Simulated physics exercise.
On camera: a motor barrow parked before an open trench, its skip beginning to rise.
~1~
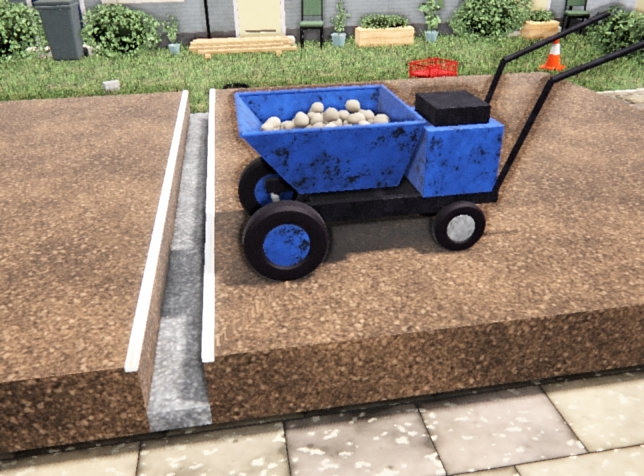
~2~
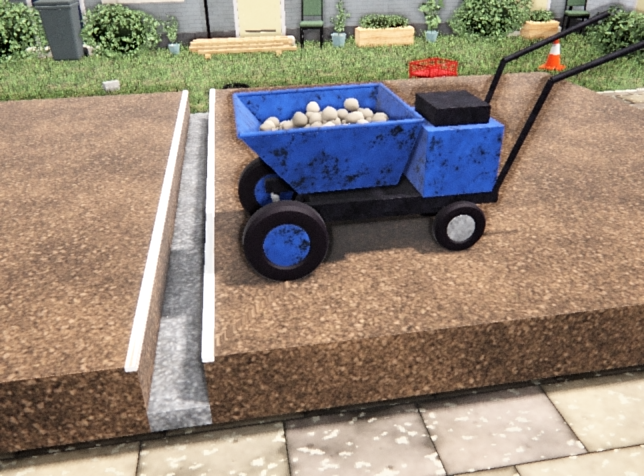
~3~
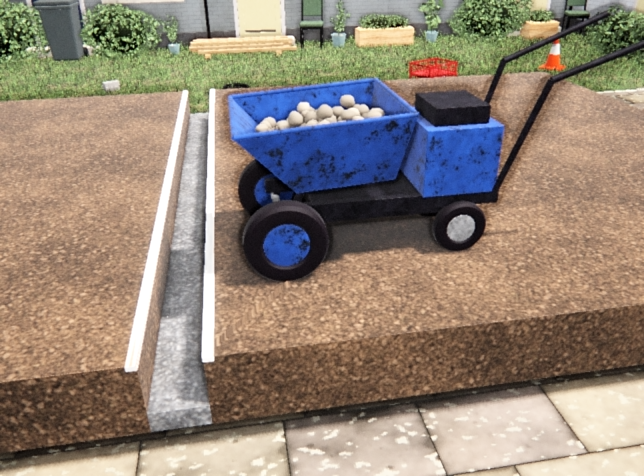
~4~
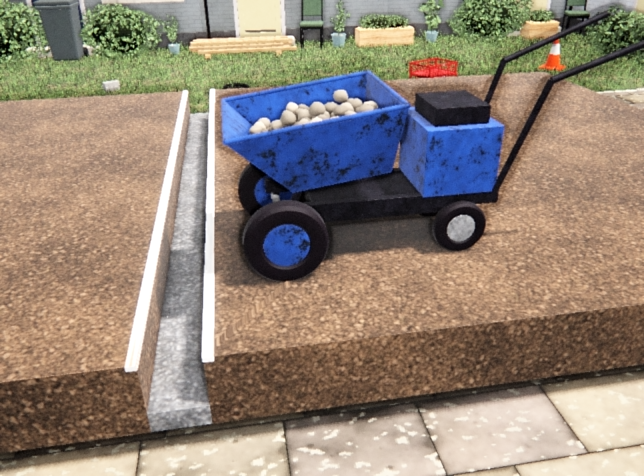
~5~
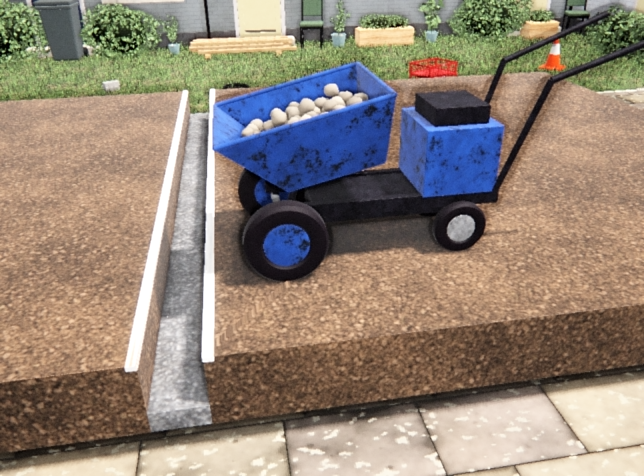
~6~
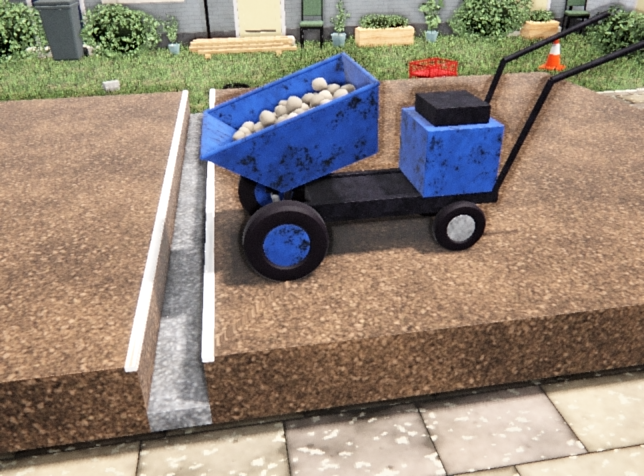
A blue motor barrow loaded with pale rounded pebbles stands on brown, gritty ground beside a narrow white-edged trench, viewed from slightly above and side-on. Pale paving lies in front, with grass, shrubs, a red crate and an orange cone behind. The skip starts level, then tilts gradually forward to the left, its rear rising clear of the engine box, while the wheels and camera stay still.
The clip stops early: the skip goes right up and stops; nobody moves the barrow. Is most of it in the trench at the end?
Between the edges lies less than half of the load.
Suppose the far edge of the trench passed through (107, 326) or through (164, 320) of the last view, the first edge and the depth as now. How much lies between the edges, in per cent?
Near 80 % and 0 %.
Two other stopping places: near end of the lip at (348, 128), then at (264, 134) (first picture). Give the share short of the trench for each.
In turn 40 and 0 in a hundred.
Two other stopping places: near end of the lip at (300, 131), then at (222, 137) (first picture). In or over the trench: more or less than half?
One: Above a half. Two: Under half.
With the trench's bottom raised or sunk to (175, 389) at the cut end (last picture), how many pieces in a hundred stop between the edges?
It comes to 30 per cent or so.
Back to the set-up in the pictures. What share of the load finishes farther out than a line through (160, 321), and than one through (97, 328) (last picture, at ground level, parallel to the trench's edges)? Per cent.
Roughly 80 per cent, and 40 per cent.
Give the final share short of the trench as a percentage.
Close to 0 per cent.
Soon after the last picture, skip tipped steeply; all in the skip.
A little later, skip tipped right over; about two thirds in the skip; a small part in or heaped over the trench; about a quarter beyond it; a stray few falling.
Later still, skip tipped right over; a small part in the skip; about a quarter in or heaped over the trench; about two thirds beyond it.
By the end, skip tipped right over; a stray few in the skip; about a third in or heaped over the trench; about two thirds beyond it.
